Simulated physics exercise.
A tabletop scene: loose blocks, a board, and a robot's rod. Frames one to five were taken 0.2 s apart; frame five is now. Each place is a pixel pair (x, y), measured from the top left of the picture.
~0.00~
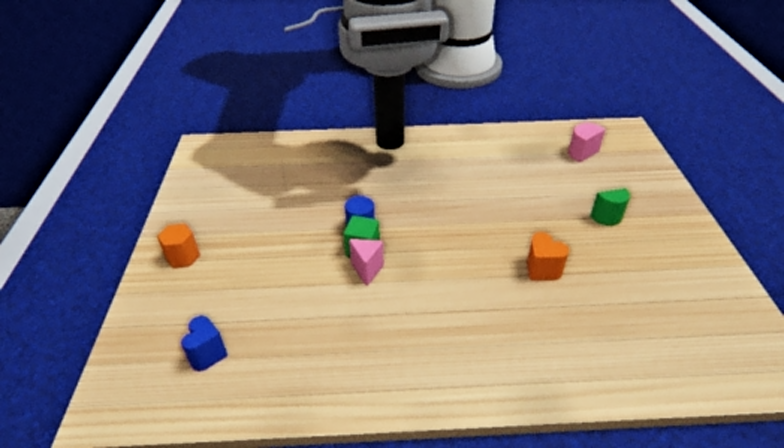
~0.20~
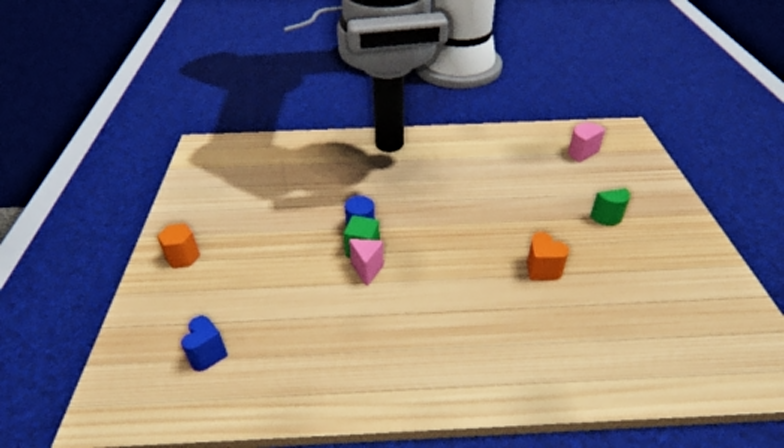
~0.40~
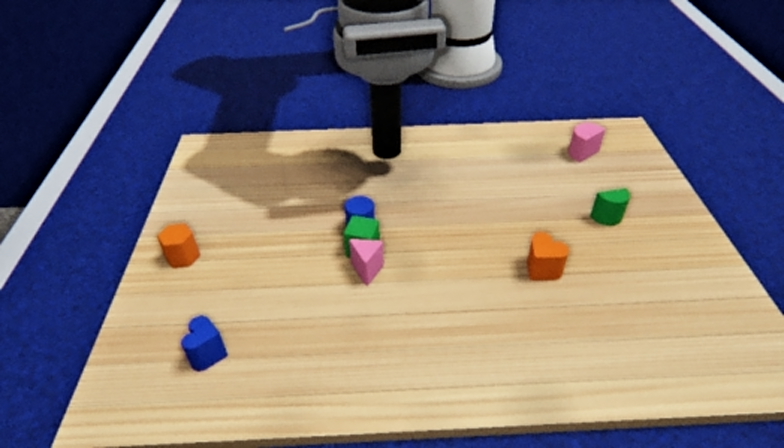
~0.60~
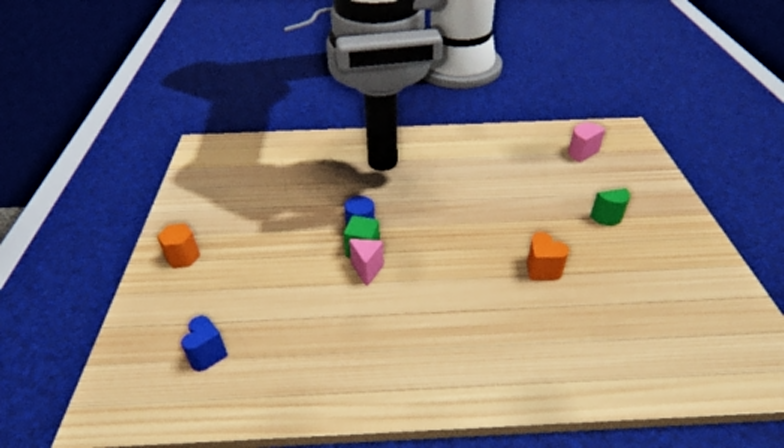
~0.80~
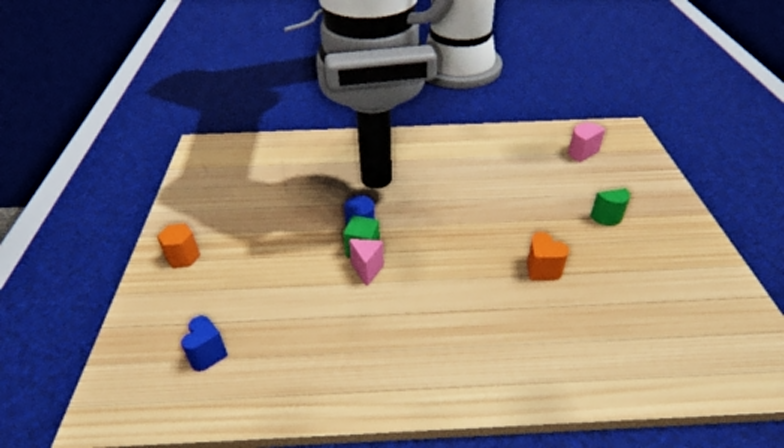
Robot arm with a black rod moving slowly forward and slightly left over a wooden board of scattered, motionless coloured blocks.
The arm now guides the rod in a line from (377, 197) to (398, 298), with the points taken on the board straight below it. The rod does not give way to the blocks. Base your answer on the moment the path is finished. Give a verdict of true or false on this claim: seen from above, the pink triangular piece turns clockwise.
That claim is true.
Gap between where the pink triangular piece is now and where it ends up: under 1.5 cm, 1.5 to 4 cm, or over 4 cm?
It ends 1.5 to 4 cm away.
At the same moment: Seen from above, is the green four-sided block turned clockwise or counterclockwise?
Seen from overhead, it turns anticlockwise.
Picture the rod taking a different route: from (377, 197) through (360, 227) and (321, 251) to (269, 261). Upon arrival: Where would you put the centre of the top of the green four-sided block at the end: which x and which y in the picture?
Located at (348, 244).
What follows on the original path. One third of the way, rod (383, 210); blue cylinder (353, 212); green four-sided block (353, 232), turned 30° anticlockwise; pink triangular piece (366, 249), turned 20° anticlockwise.
Two thirds of the way, rod (390, 242); blue cylinder (352, 212); green four-sided block (353, 233), turned 30° anticlockwise; pink triangular piece (363, 253).
At the end, rod (398, 280); blue cylinder (352, 212); green four-sided block (353, 233), turned 30° anticlockwise; pink triangular piece (363, 264), turned 70° clockwise.
